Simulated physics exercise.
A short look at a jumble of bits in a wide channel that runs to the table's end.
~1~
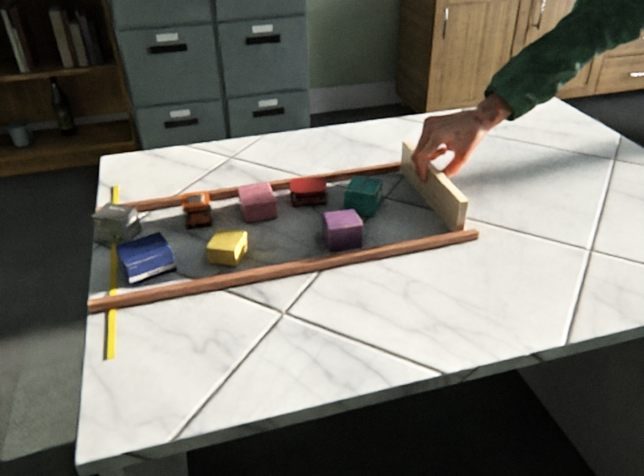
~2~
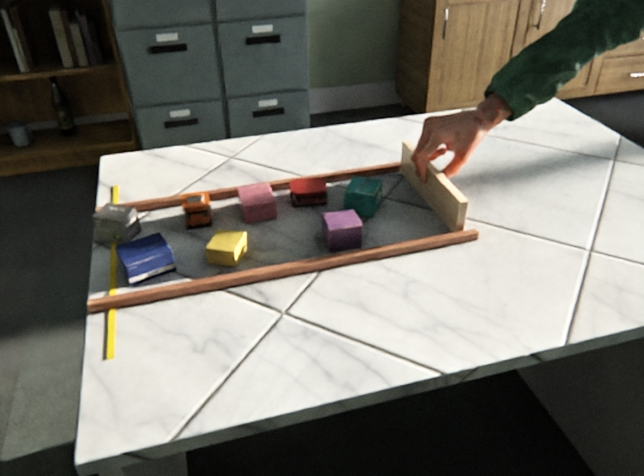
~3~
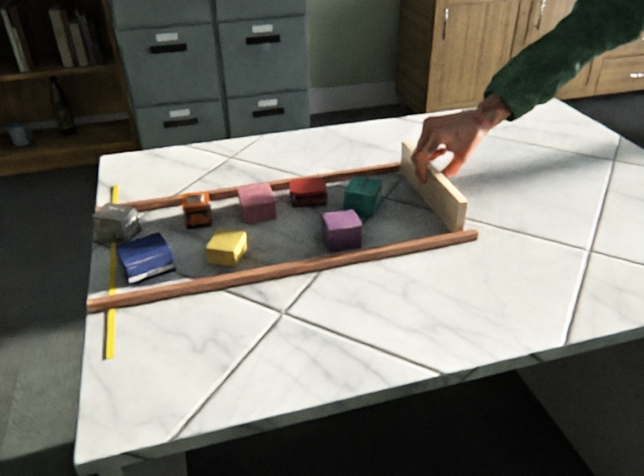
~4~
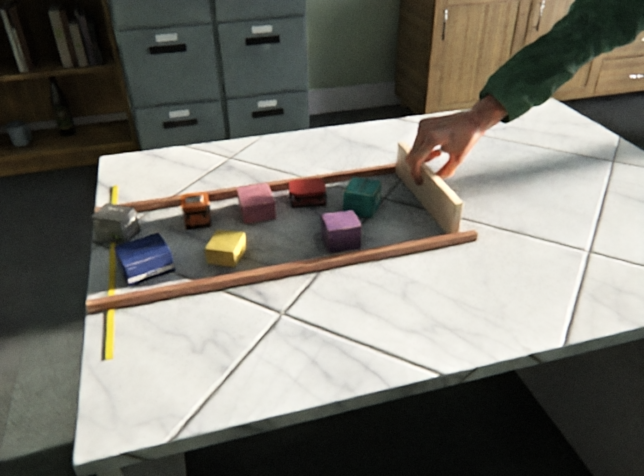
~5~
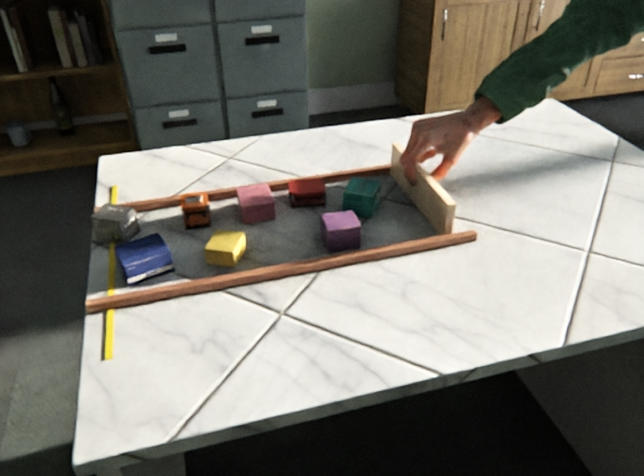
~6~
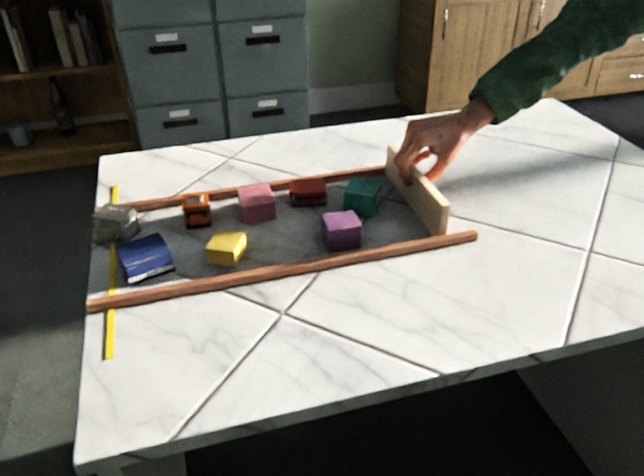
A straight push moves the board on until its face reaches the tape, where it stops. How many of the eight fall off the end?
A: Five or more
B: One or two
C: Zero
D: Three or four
Option A: Five or more.
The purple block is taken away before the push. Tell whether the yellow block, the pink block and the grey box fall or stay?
The yellow block stays put; the pink block goes down; the grey box goes down.
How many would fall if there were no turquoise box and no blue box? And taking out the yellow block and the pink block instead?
Result: 4 in the first case, with 3 in the second.
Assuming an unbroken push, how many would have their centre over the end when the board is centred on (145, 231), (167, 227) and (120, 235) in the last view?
First 3, next 2, last 5.
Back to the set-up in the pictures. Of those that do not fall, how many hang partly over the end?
The answer comes to 2.
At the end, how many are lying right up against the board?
Total: 2.
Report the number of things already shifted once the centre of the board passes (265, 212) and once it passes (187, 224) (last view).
In order, the tallies are 6 and 8.
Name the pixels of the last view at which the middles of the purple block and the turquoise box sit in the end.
Final positions - purple block around (90, 277), turquoise box around (92, 255).
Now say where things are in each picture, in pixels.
Grey box (117, 223); blue box (146, 258); orange case (197, 209); board (431, 184); tape (114, 254), in the first picture.
Blue box (145, 258); board (431, 185), in the second picture.
Orange case (197, 210); pink block (257, 202), in the third picture.
Grey box (116, 223); purple block (341, 232), in the fourth picture.
Blue box (144, 258); yellow block (226, 248), in the fifth picture.
Grey box (116, 223); blue box (145, 258); orange case (196, 210); board (414, 188); tape (113, 254), in the sixth picture.
Early on, none off yet; grey box at rest near (116, 223); blue box at rest near (145, 258); orange case at rest near (196, 210).
A while later, none off yet; grey box travelled a little near (100, 223); blue box travelled a little near (132, 260); orange case travelled well along near (140, 215).
Finally, the number that fall off is five or more; lost, red case, pink block, yellow block, orange case, blue box and grey box.
